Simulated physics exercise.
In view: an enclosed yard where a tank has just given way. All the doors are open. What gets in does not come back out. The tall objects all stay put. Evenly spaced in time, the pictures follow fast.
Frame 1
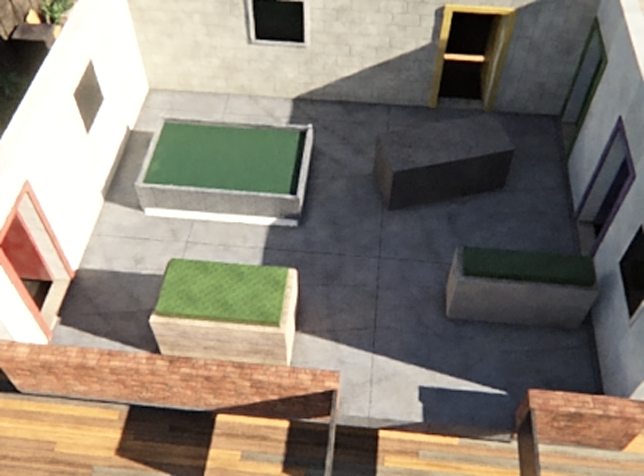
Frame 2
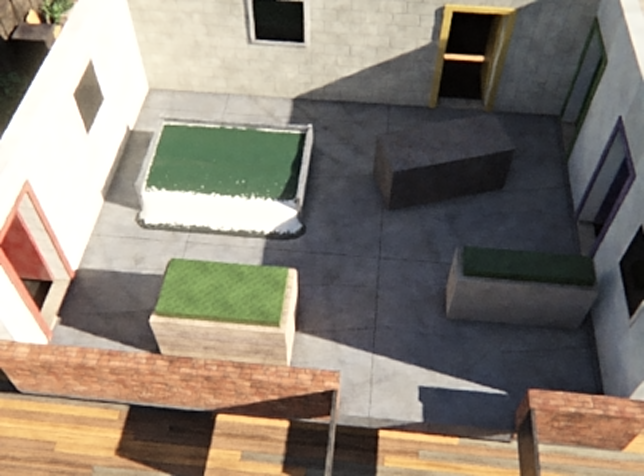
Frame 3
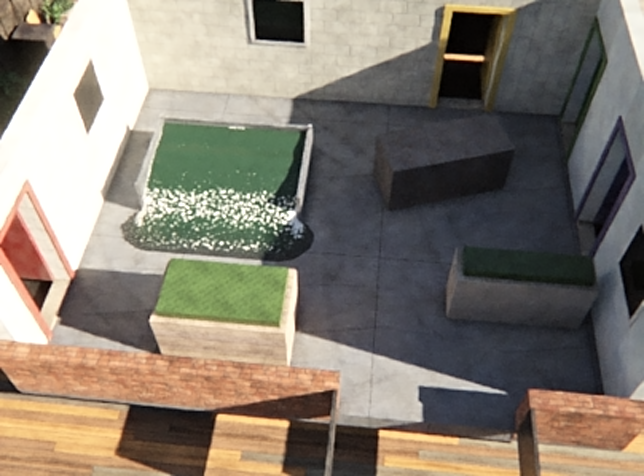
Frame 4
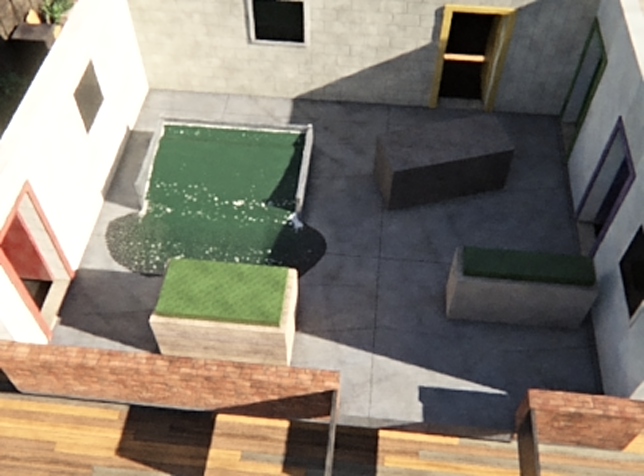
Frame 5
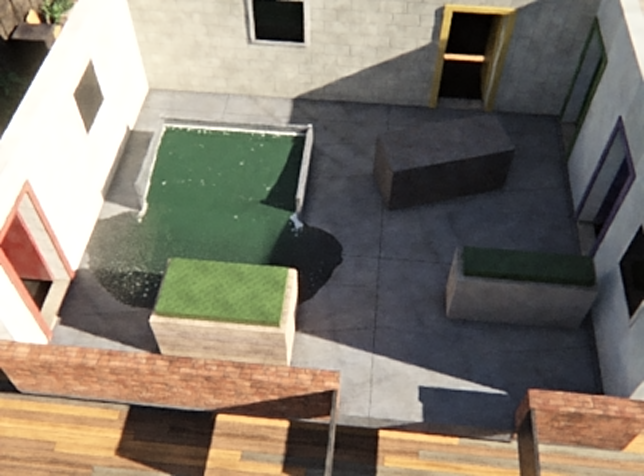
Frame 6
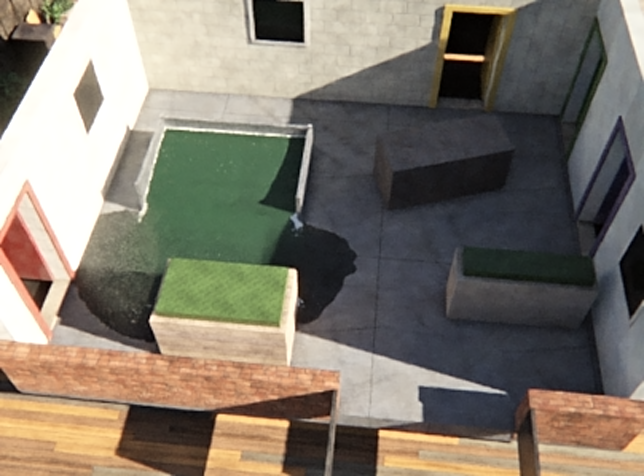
A walled yard with a grey paved floor is seen from high above, looking down past low brick walls. A pale tank of green water stands at left, with a green-topped block before it, another at right, a dark grey block behind, and open red and yellow doorways at left and back. The tank's near side gives way, and foaming water surges forward, spreading around the nearer block as the camera stays still.
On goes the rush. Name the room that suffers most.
Red.
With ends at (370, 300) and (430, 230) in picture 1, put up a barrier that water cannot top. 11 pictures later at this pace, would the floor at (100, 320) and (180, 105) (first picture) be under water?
Going in order, the first is swamped and the second is spared.
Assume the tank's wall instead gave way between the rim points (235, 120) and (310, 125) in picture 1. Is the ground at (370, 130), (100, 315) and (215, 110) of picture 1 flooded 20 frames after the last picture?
In the order asked: Waterlogged, bare, waterlogged.
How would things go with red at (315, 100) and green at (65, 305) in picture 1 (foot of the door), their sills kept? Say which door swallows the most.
It's the green-painted one.
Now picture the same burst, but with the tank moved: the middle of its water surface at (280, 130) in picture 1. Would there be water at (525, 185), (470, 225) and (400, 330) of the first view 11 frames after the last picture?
Point by point, the spots are not hit, not hit and hit.
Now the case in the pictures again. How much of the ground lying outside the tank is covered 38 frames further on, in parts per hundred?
That works out to some 70 in a hundred.
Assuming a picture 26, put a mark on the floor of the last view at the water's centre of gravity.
About (237, 273).
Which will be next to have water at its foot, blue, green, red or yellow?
The red one.
A moment on, water covers 25 % of the floor; yellow door not reached, red door wet at the sill, nothing in, green door not reached, blue door not reached.
Next, water covers 35 % of the floor; yellow door not reached, red door some in, green door not reached, blue door not reached.
Then, water covers 55 % of the floor; yellow door not reached, red door a lot in, green door not reached, blue door not reached.
Later, water covers 70 % of the floor; yellow door not reached, red door a lot in, green door wet at the sill, nothing in, blue door a trickle in.
In the end, water covers 90 % of the floor; yellow door wet at the sill, nothing in, red door a lot in, green door wet at the sill, nothing in, blue door a trickle in; the red door has let in the most.
